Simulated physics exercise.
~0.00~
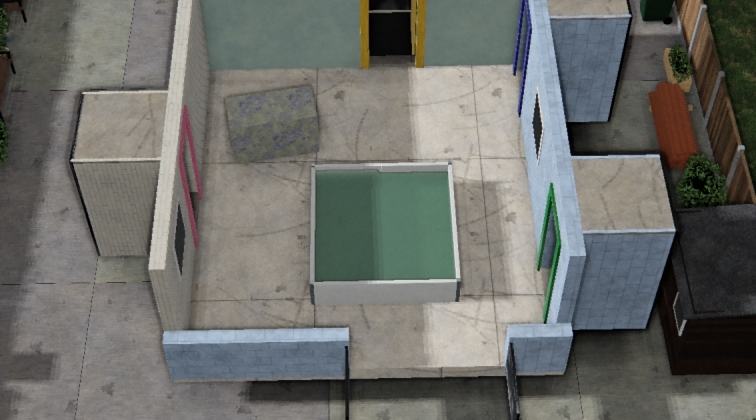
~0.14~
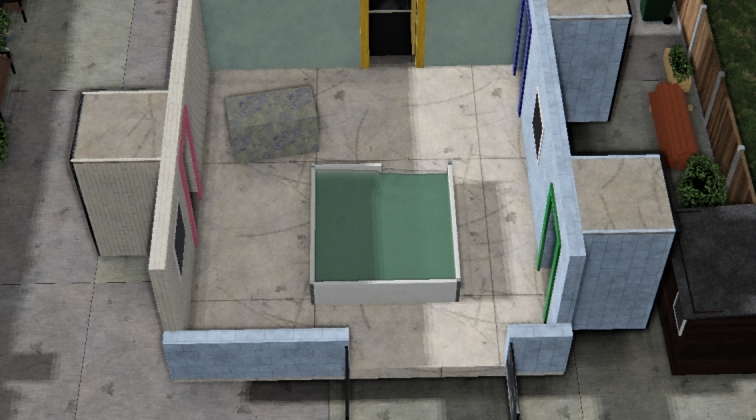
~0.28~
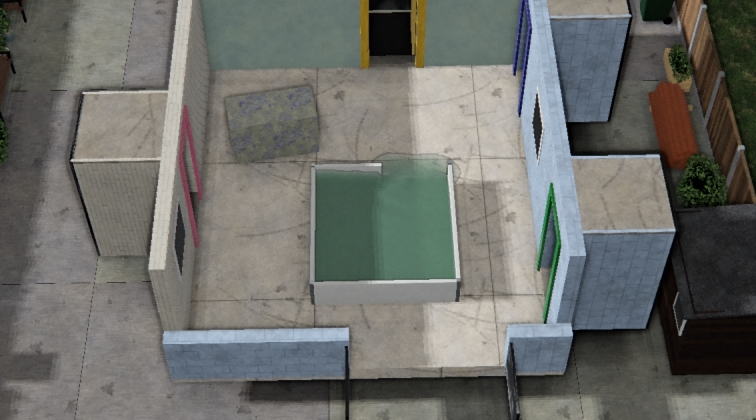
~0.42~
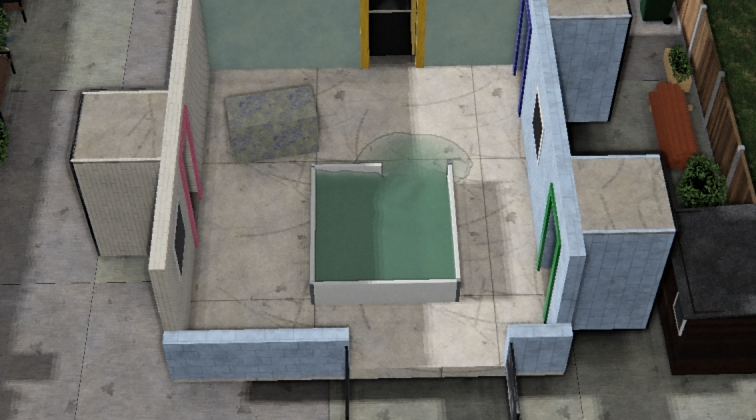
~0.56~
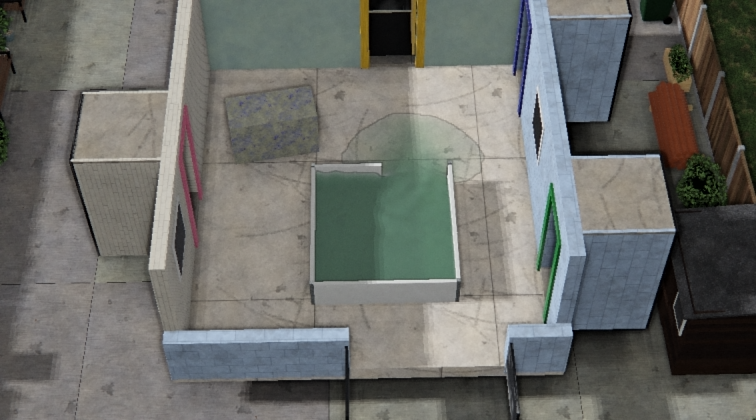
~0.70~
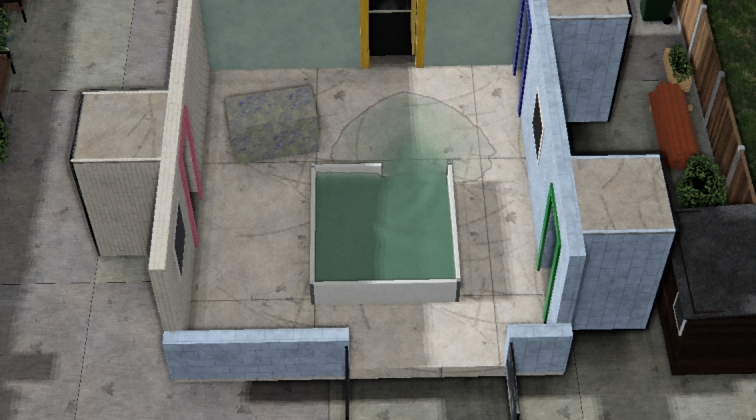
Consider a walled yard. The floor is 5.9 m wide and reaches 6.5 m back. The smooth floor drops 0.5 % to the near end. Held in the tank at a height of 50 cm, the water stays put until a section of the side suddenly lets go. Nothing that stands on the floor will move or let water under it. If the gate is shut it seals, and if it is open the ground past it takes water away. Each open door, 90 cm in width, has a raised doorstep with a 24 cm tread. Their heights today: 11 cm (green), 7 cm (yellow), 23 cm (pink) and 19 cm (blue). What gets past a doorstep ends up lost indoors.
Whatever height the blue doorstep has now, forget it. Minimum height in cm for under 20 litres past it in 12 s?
Approx. 18 cm.
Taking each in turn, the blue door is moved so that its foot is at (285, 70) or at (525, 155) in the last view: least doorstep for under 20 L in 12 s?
In turn: About 9.5 cm, about 9.0 cm.
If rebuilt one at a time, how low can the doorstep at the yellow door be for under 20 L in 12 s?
At yellow, roughly 19 cm.
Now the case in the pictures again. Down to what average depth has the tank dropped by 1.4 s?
It averages close to 40 centimetres.
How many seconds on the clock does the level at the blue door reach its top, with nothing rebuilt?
Peak time: Around 3.0 s.
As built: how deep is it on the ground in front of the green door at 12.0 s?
It stands about 6.5 centimetres deep.
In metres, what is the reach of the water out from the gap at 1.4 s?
Front distance: Approx. 3.2 m.
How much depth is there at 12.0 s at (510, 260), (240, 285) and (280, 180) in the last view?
The depths come to about 3, 2 and 2 cm.
After 1.4 s water covers 25 % of the floor, deepest (30 cm) near (432, 182); it has not reached the blue door.
After 3.0 s water covers 35 % of the floor, deepest (28 cm) near (453, 73); 25 cm at the blue door, 7 litres in over its 19 cm doorstep.
After 12.0 s water covers 95 % of the floor, deepest (12 cm) near (235, 125); 7 cm at the blue door, 17 litres in over its 19 cm doorstep.
At the blue door as built, the water arrived by 1.6 s and peaked near 25 cm at 3.0 s.
Run again over the same 12 s with other heights there, 32 litres in over 16 cm, 9 litres over 21.5 cm. The limit of 20 litres is kept from about 18 cm up.
